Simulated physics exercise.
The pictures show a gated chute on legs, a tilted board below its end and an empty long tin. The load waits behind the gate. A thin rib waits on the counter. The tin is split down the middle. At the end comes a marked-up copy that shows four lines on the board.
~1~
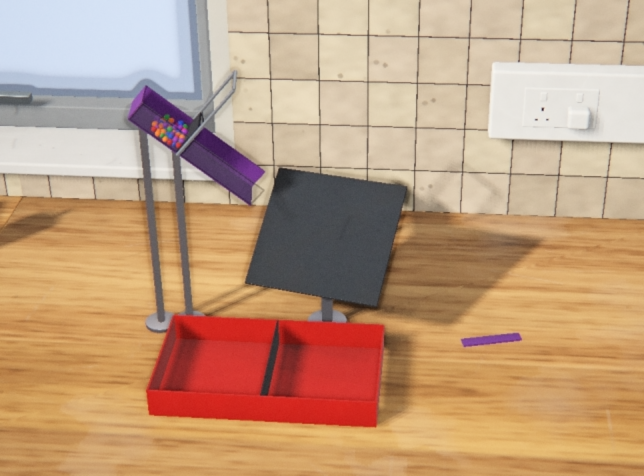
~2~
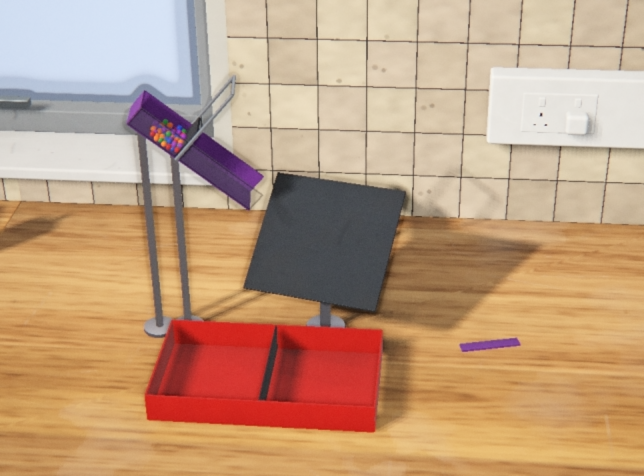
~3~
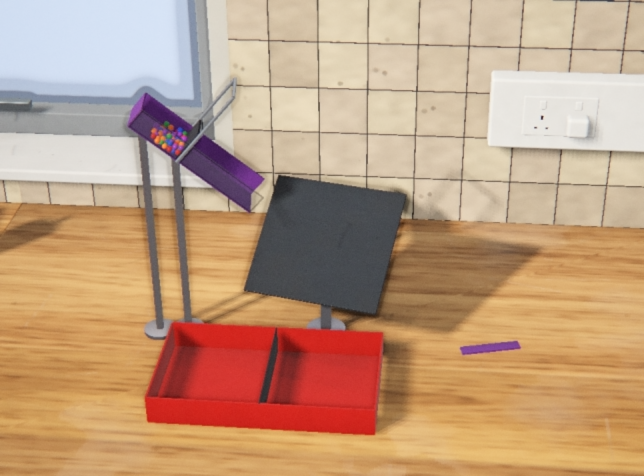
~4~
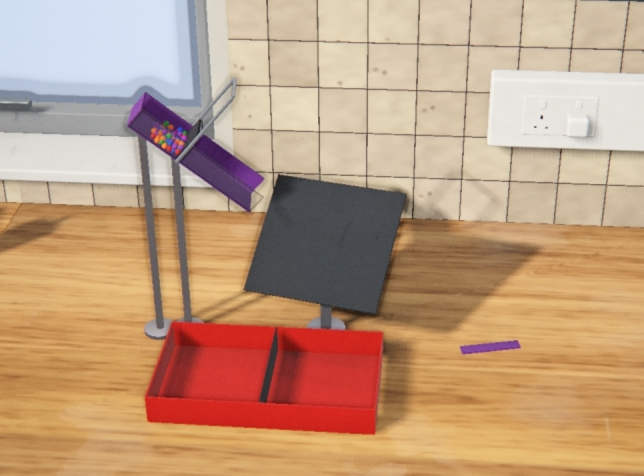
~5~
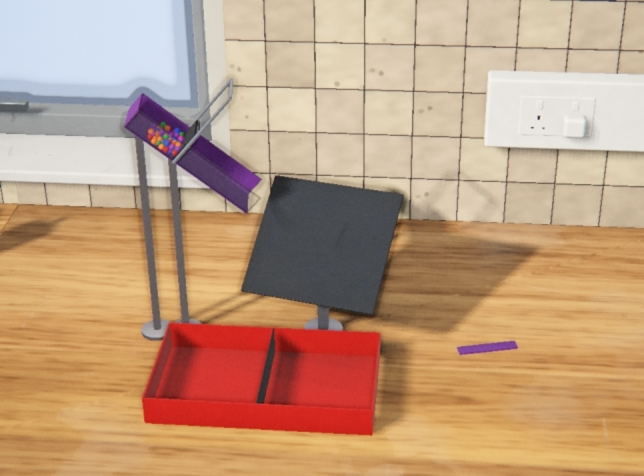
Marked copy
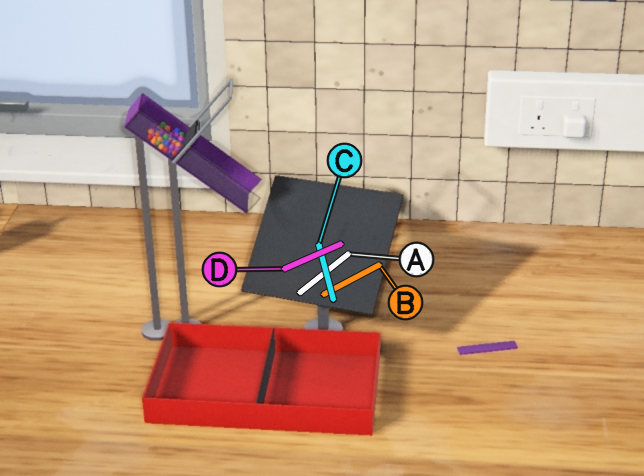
A divided red tin sits below a dark tilted board and a purple chute holding colourful beads, all staying still.
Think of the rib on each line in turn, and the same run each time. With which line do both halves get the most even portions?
A beats the others.
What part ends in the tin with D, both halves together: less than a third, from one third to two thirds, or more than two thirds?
Line D gives more than two thirds.
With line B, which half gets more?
Right.
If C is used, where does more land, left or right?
The right half.
On the marked copy, line A from (348, 254) to (300, 292); line B from (379, 265) to (323, 294); line C from (318, 245) to (333, 299); line D from (340, 244) to (284, 268).
With A, of what is caught, about two thirds in the left half, about a third in the right.
With B, of what is caught, a small part in the left half, most in the right.
With C, of what is caught, about a quarter in the left half, most in the right.
With D, of what is caught, most in the left half, a small part in the right.
